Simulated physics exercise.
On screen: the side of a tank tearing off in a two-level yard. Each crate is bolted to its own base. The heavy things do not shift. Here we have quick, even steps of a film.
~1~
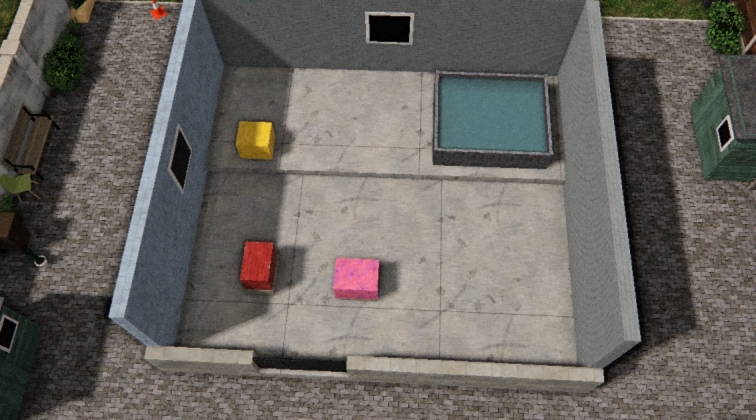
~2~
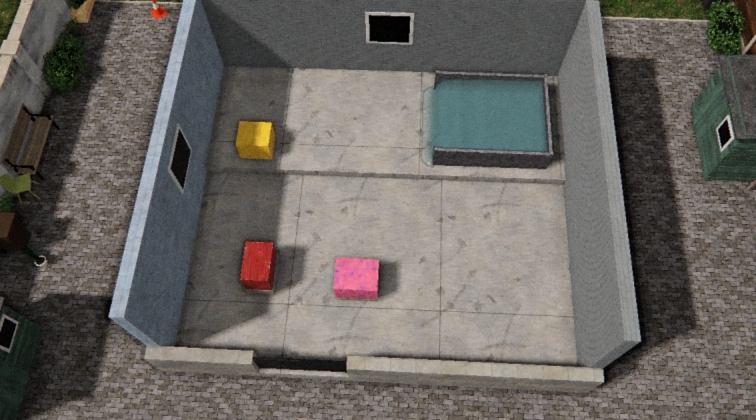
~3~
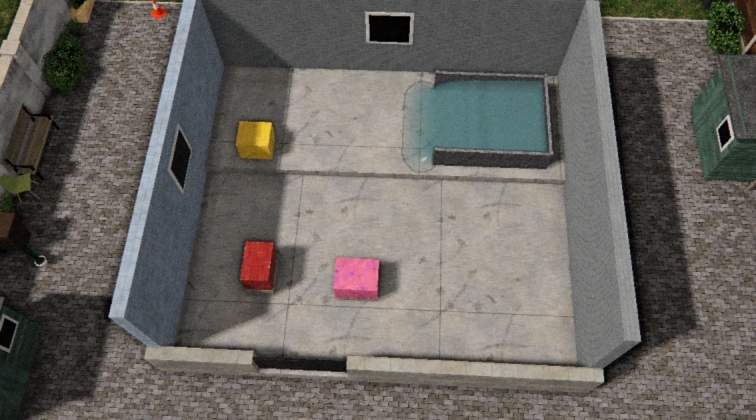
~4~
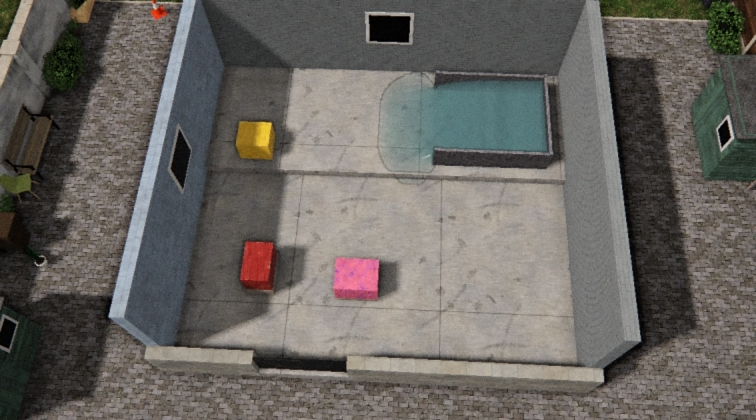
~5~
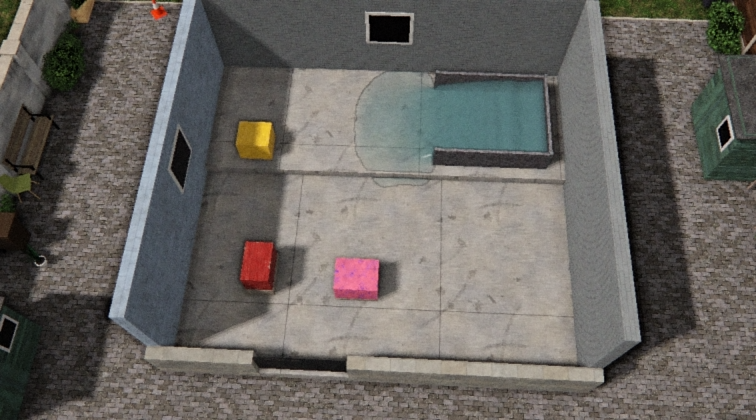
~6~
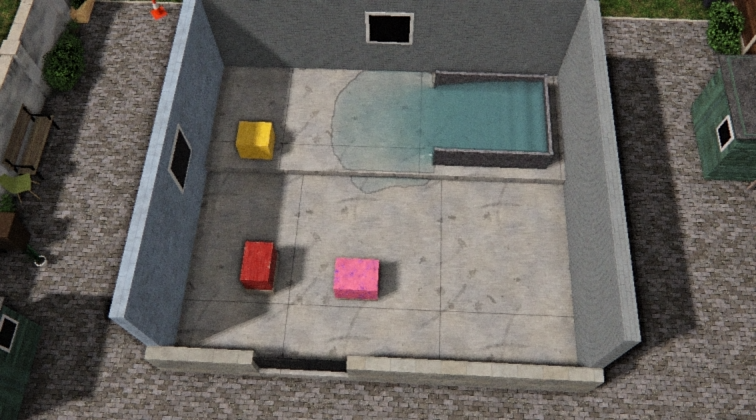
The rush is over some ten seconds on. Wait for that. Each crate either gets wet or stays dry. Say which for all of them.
At the end, the red crate will be spared; the pink crate will be hit by the water; the yellow crate will be hit by the water.
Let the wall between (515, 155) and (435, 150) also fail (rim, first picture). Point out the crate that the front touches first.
First comes the pink one.
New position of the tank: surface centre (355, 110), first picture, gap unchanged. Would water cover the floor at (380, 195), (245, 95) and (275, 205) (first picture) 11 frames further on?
Untouched, submerged, submerged.
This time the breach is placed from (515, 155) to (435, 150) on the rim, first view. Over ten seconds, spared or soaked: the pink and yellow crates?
The pink crate is flooded, the yellow crate is left dry.
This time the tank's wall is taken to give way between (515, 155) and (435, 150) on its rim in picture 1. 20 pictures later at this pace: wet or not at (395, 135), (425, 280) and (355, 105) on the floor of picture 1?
Taking the points one after the other, they come out not soaked, inundated and not soaked.
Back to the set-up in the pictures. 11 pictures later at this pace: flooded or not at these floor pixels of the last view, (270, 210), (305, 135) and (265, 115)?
Going through them one by one, the first is waterlogged, the second waterlogged and the third waterlogged.
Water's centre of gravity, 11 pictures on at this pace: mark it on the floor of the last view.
About (390, 126) in the last view.
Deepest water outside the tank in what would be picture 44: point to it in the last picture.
Near (212, 348).
A moment on, water covers 25 % of the floor; the red crate not reached, the pink crate not reached, the yellow crate water round its plinth.
Next, water covers 40 % of the floor; the red crate not reached, the pink crate not reached, the yellow crate water round its plinth.
Then, water covers 50 % of the floor; the red crate water round its plinth, the pink crate water round its plinth, the yellow crate water round its plinth.
Later, water covers 55 % of the floor; the red crate water round its plinth, the pink crate water round its plinth, the yellow crate water round its plinth.
In the end, water covers 90 % of the floor; the red crate stayed above the water, the pink crate was topped, the yellow crate was topped.
